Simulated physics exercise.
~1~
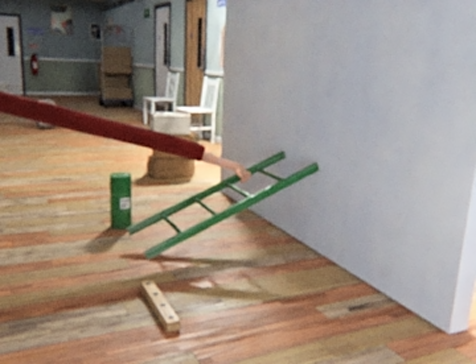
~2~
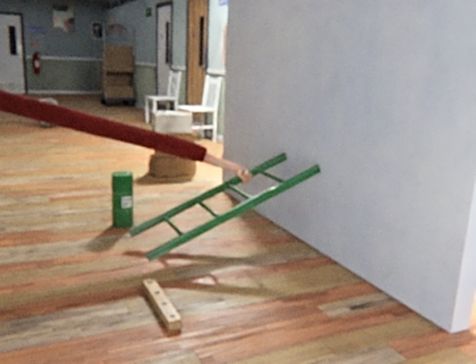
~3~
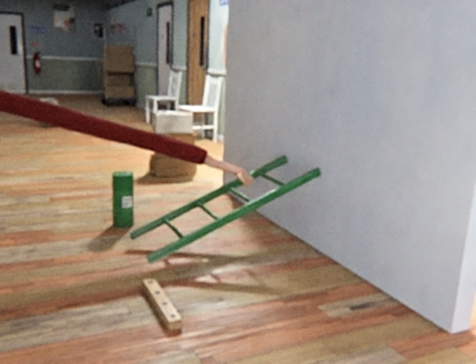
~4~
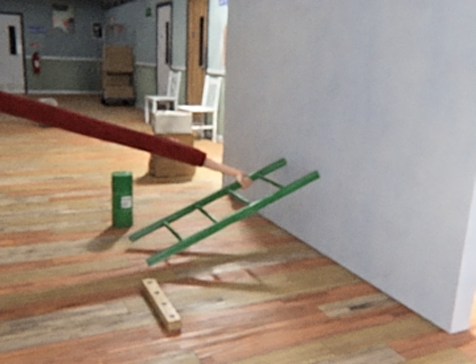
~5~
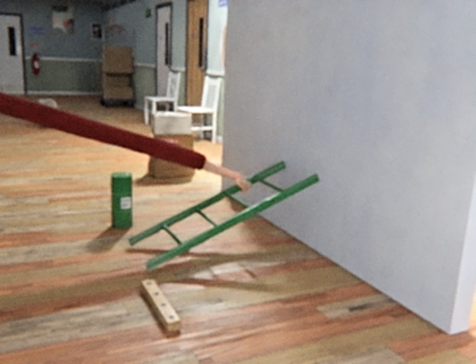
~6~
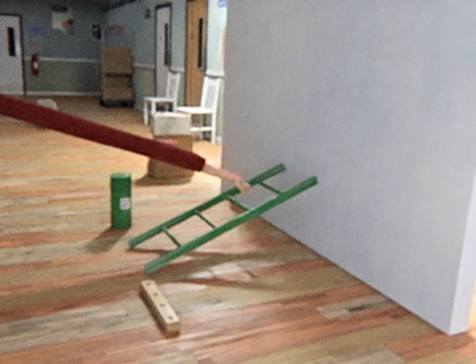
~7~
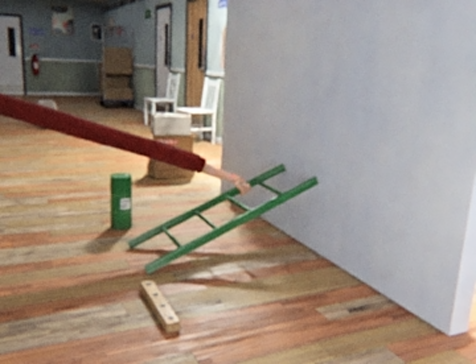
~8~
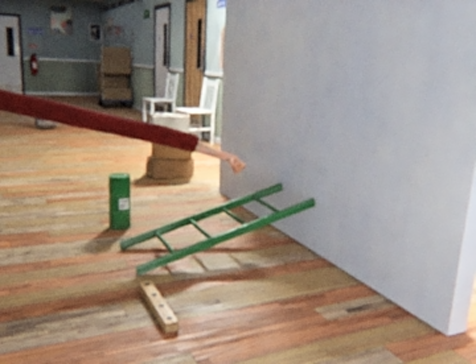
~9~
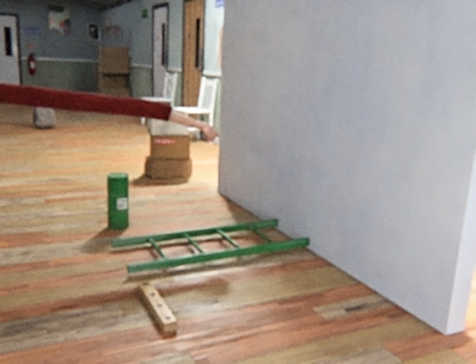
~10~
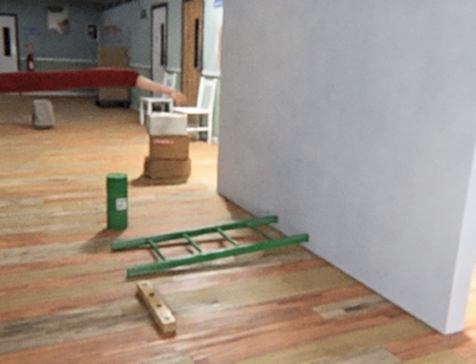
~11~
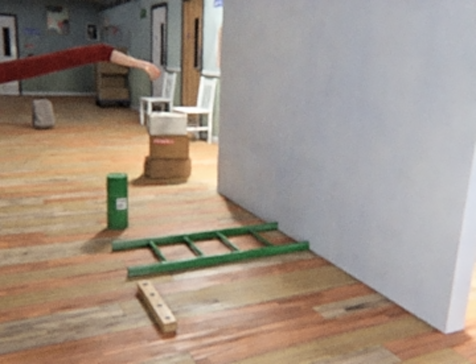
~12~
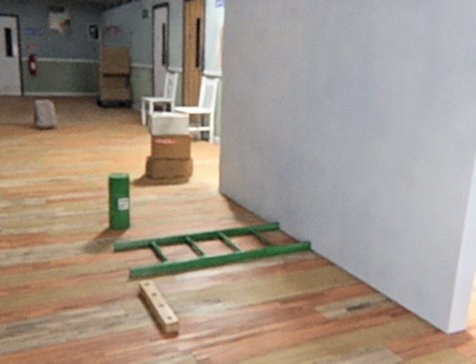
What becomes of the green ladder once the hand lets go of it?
It slides out and falls, ending up lying on the wooden floor beside the wall.
